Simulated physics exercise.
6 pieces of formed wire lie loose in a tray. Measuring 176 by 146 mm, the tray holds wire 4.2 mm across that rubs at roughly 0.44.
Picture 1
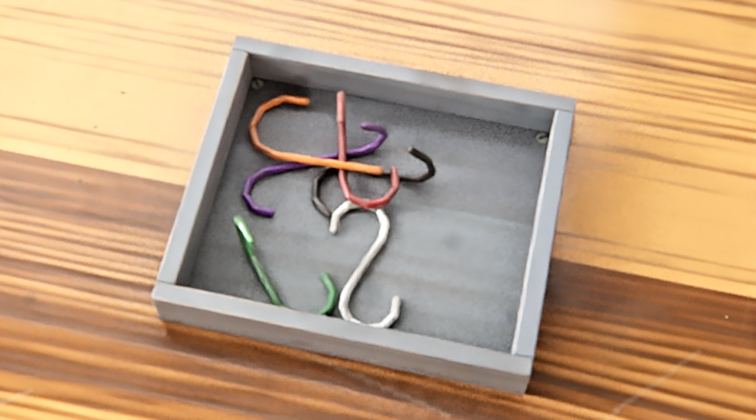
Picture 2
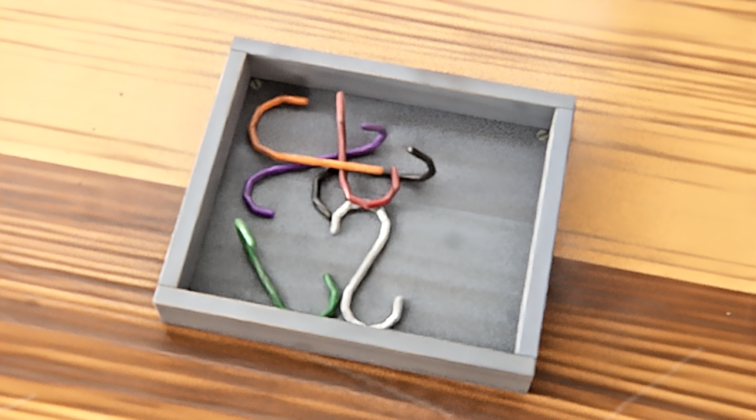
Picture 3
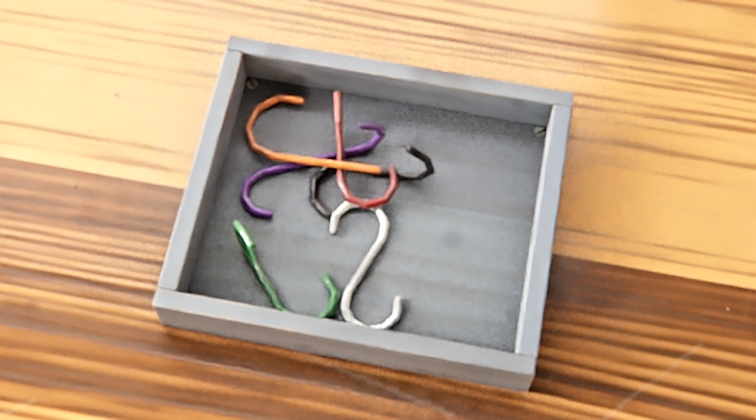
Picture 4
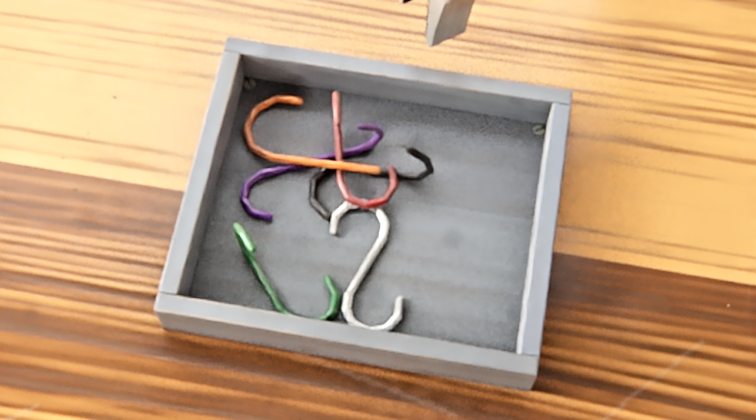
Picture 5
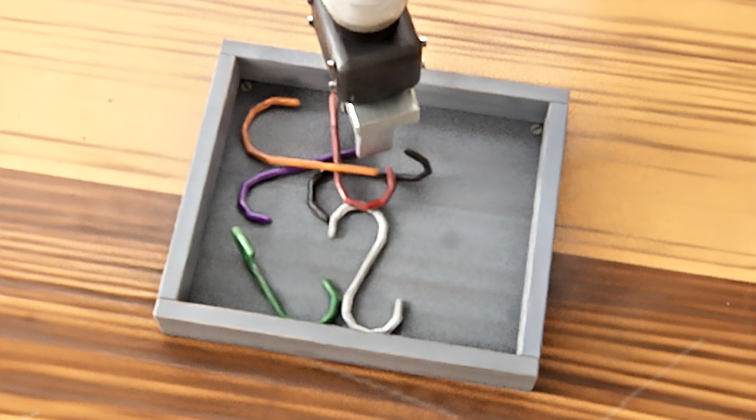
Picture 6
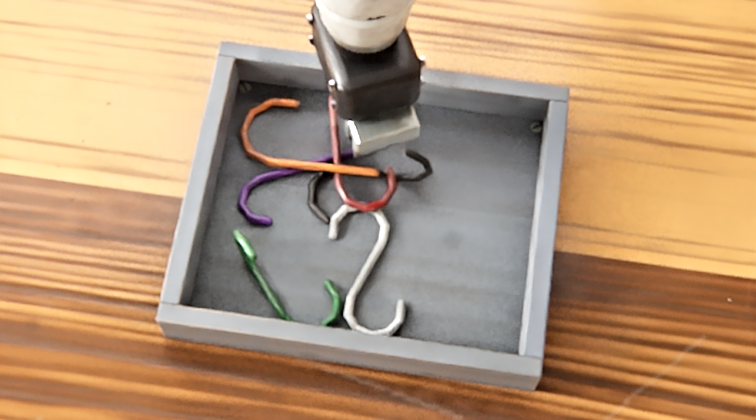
In a gray tray on a wooden table, six colored wire hooks lie loosely tangled and still. A robotic gripper enters from above, lowers toward the upper middle of the tray, and closes on the purple hook.
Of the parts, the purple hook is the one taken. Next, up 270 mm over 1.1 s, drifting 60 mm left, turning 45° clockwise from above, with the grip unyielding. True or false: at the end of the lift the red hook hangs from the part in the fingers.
True.
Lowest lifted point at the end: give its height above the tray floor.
Around 210 mm.
Then, 0.33 s into the lift, lowest point more than 20 mm over the tray floor, purple hook 58 mm.
Then, 0.61 s into the lift, lowest point more than 20 mm over the tray floor, purple hook 158 mm, red hook 102 mm.
Then, 1.10 s into the lift, lowest point more than 20 mm over the tray floor, purple hook 272 mm, red hook 214 mm.
Finally, hanging purple hook 272 mm, red hook 215 mm; the other 4 are down.
